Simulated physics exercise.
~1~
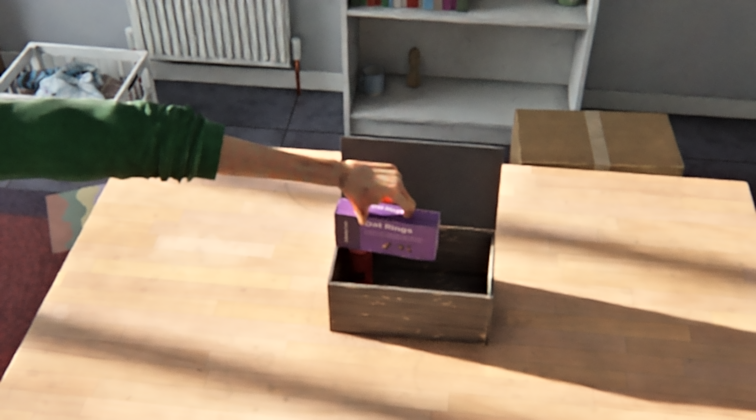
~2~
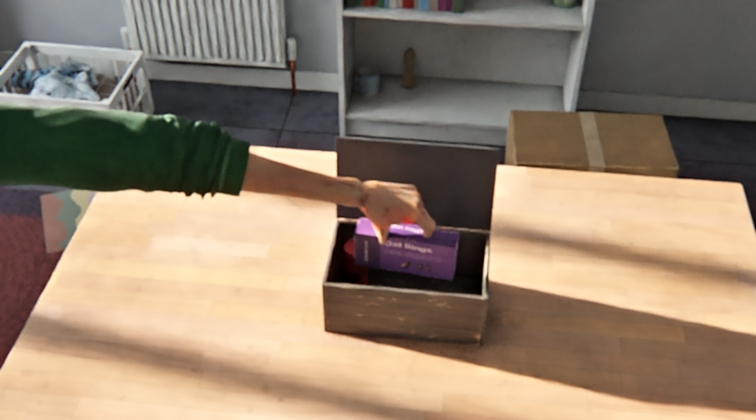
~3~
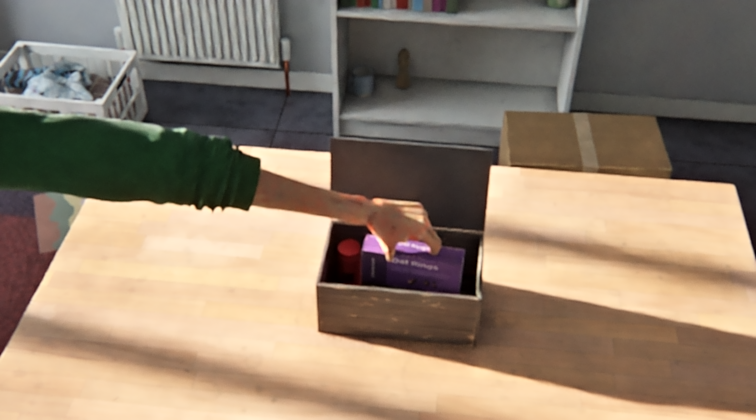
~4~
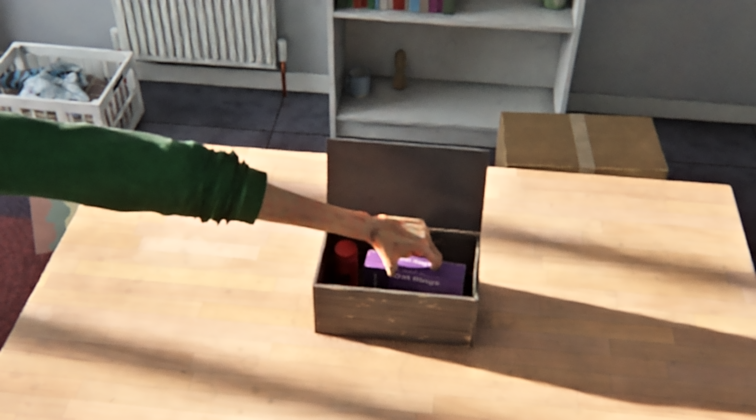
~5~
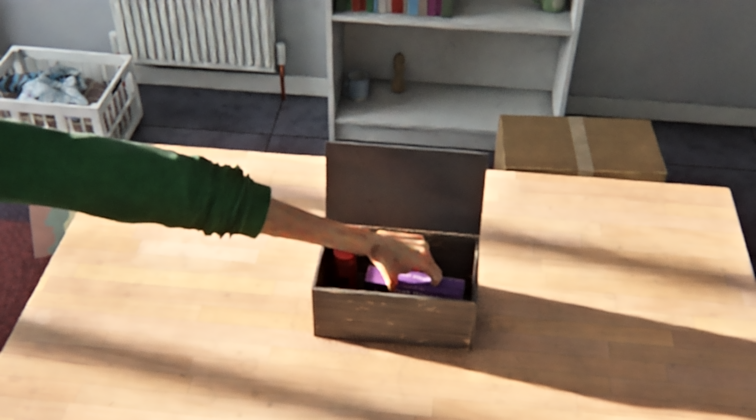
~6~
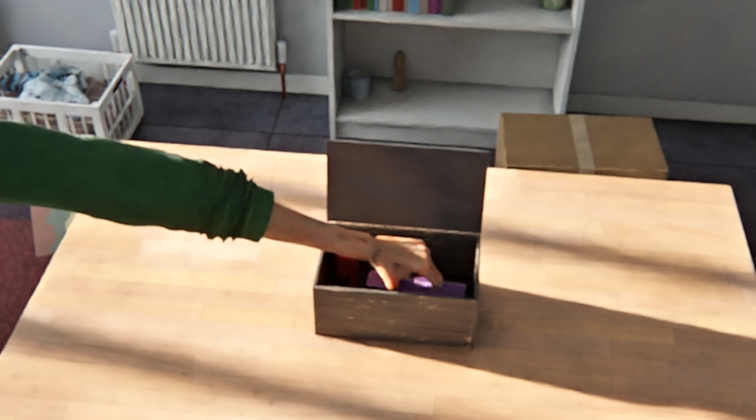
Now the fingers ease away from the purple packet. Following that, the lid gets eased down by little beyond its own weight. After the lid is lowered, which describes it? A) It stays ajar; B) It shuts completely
B, it shuts completely.
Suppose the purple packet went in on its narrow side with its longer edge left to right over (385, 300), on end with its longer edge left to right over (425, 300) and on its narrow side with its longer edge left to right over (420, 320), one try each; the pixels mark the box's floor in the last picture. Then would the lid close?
The first time it goes down completely, the next time it is kept open, and the last time it goes down completely.
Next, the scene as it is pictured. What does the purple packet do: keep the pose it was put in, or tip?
Once everything settles, the purple packet keeps its original angle.
Then, 1.30 s later than the last frame, lid 78° above the rim.
Then, 1.80 s later than the last frame, lid 44° above the rim.
Then, 2.10 s later than the last frame, lid 18° above the rim.
When it is over, lid shut; both as before. End places, in pixels of the last picture, purple packet near (415, 300).
